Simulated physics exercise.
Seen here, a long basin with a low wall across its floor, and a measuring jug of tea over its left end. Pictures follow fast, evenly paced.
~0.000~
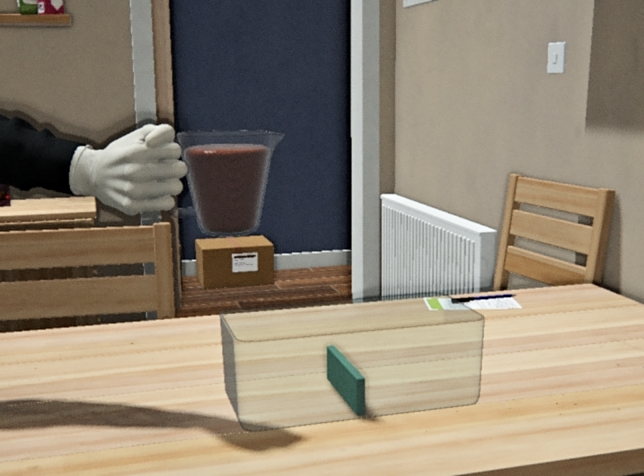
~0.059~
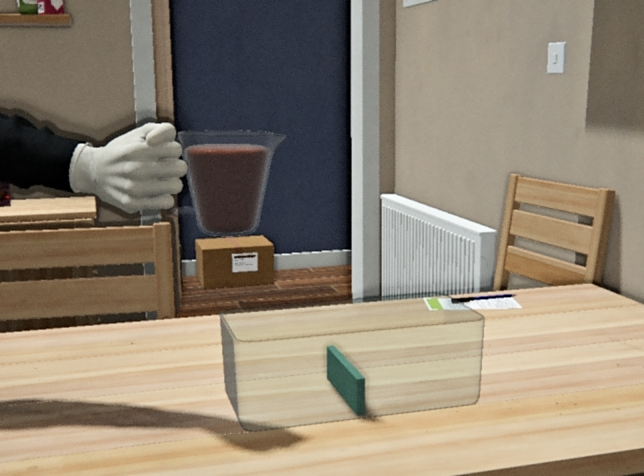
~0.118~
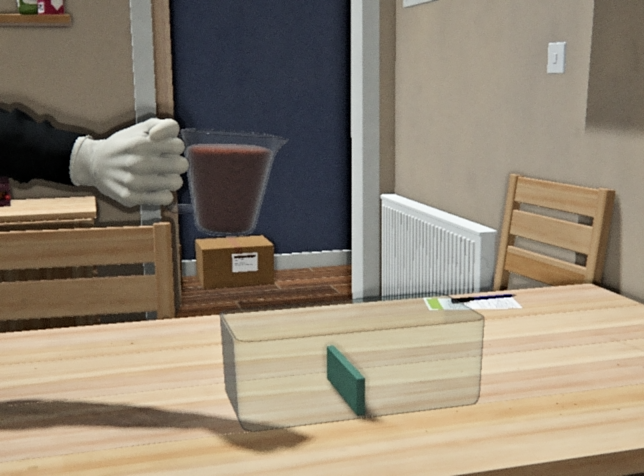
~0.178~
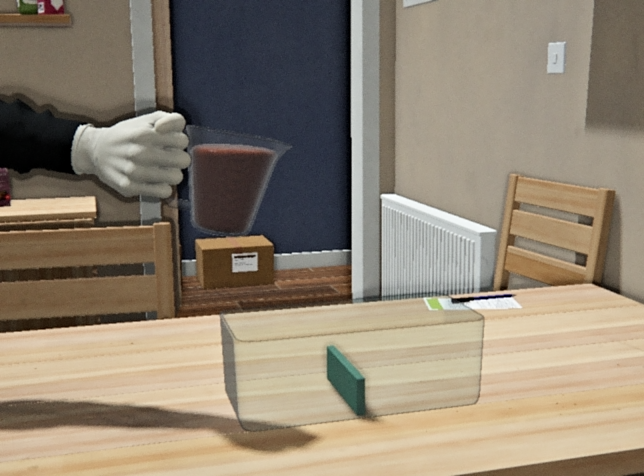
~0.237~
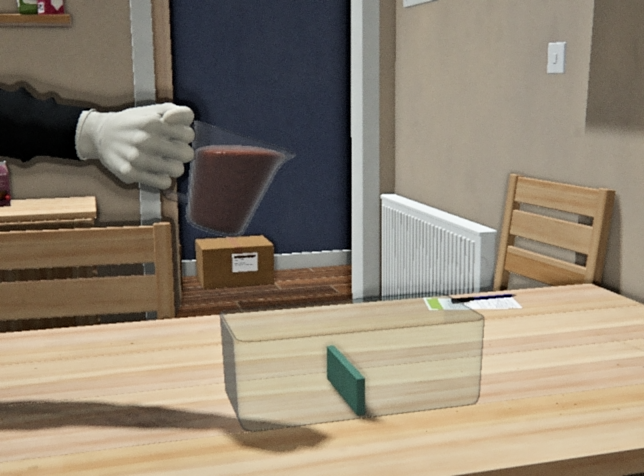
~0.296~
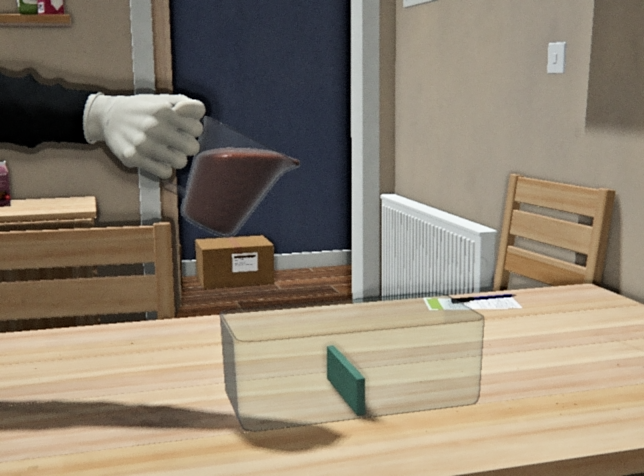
A white-gloved hand in a dark sleeve holds a clear measuring jug of reddish-brown tea at the left of a dining room, seen from just above a pale wooden table. On the table sits a long transparent basin with a low green wall inside, before wooden chairs, a white radiator, a dark blue door and a cardboard box. The hand shifts slightly right and tilts the jug rightward, slowly then faster, while the view stays still.
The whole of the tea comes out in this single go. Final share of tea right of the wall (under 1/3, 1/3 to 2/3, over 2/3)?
The share that settles right of the wall is one third to two thirds, as I see it.
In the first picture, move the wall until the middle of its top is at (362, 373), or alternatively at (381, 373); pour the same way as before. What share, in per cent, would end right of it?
First try 20 per cent, second try 10 per cent.
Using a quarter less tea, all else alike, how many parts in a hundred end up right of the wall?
Roughly 35 in a hundred.
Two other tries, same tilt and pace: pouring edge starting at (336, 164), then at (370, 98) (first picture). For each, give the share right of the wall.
In order, roughly 95 percent and 75 percent.
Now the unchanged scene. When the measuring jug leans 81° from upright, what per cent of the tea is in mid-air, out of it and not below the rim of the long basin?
Around 30 in a hundred, more or less.
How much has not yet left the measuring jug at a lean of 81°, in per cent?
Looks like roughly 55 percent is still held.
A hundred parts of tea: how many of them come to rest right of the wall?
That share comes out near 55 percent.
A moment on, the measuring jug is tipped on its side and 57 per cent is still to pour, 2 is left of the wall and 12 right of it.
Next, the measuring jug is tipped on its side and 14 per cent is still to pour, 22 is left of the wall and 43 right of it.
Then the measuring jug is tipped on its side and 1 per cent is still to pour, 41 is left of the wall and 54 right of it.
Later the measuring jug is tipped on its side and 0 per cent is still to pour, 45 is left of the wall and 54 right of it.
At rest 45 per cent lies left of the wall, 54 right of it and 2 outside.
